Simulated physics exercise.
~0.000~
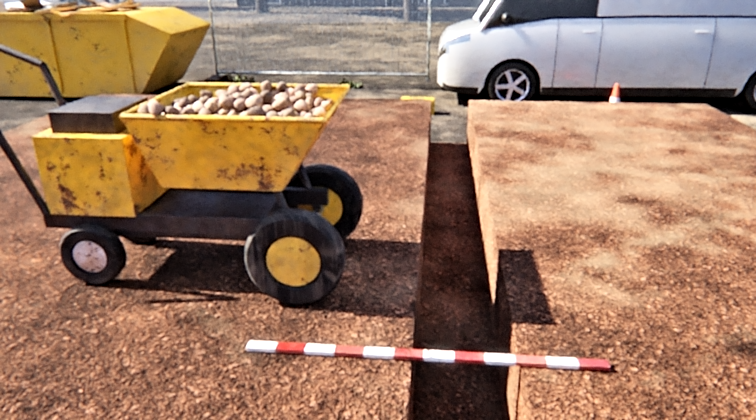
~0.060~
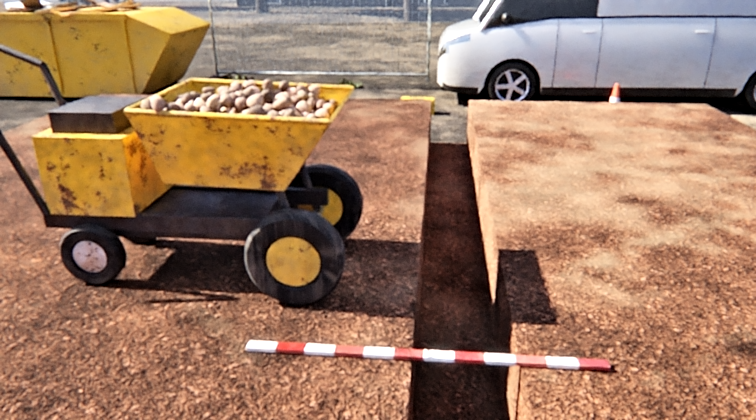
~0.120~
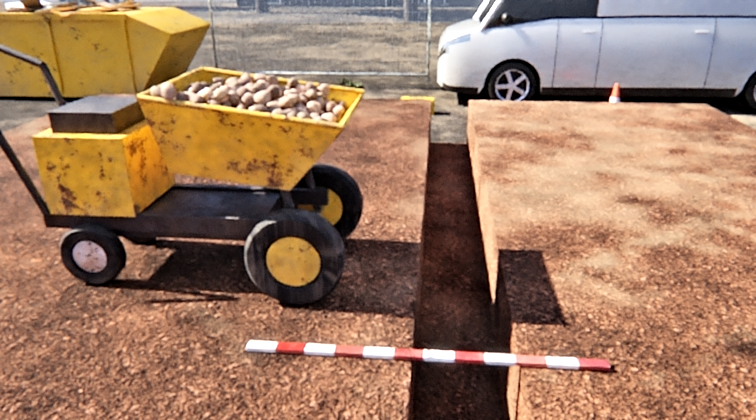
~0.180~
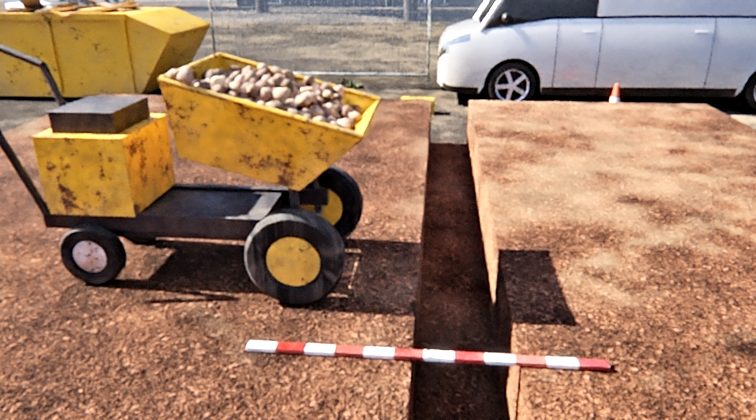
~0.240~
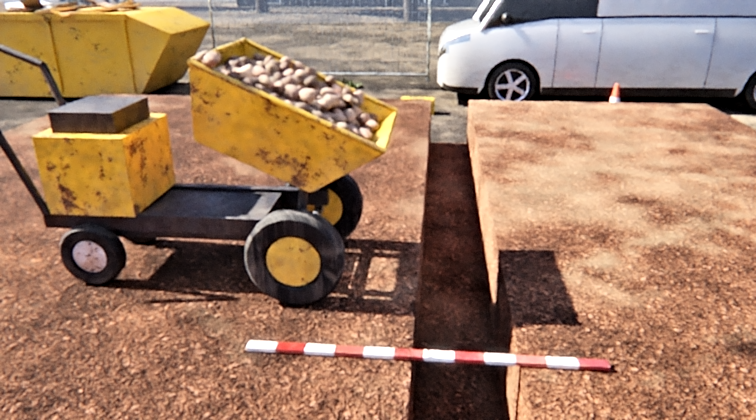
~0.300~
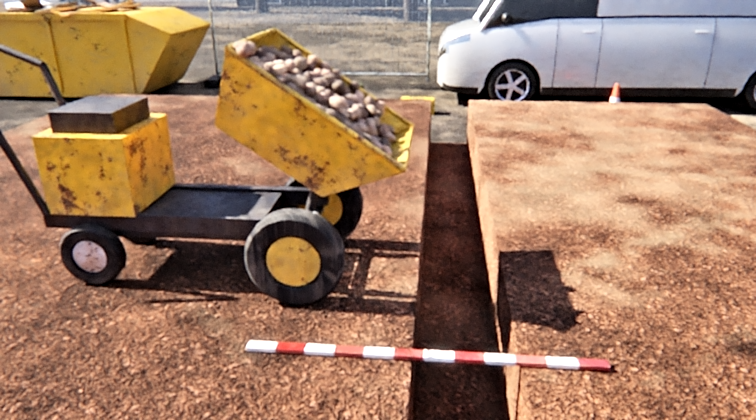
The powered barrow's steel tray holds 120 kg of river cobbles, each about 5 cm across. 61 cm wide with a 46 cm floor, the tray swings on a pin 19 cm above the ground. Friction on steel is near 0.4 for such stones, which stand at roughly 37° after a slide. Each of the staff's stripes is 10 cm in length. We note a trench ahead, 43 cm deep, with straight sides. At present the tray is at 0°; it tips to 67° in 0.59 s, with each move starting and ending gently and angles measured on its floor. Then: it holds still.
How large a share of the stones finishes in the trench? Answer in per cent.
A share of about 52 per cent.
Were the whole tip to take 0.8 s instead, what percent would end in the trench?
Expected share: Around 60%.
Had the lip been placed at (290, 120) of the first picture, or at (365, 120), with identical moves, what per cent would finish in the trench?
First spot about 70, second spot about 30 per cent.
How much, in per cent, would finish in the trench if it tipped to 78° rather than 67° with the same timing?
Expect roughly 50 per cent.
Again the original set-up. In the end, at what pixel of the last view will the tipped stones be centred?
In the last view, about (493, 335).
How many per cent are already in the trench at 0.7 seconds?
Approx. 20 % of the load.
After 0.4 s the floor is at 56°; 100 % in the tray; the foremost stones are at (423, 168).
After 0.7 s the floor is at 67°; 72 % in the tray, 20 % in the trench, 8 % past the trench; the foremost stones are at (534, 263).
After 1.0 s the floor is at 67°; 28 % in the tray, 27 % in the trench, 44 % past the trench; the foremost stones are at (722, 285).
After 3.0 s the floor is at 67°; 5 % in the tray, 52 % in the trench, 43 % past the trench; the foremost stones are past the picture's edge.
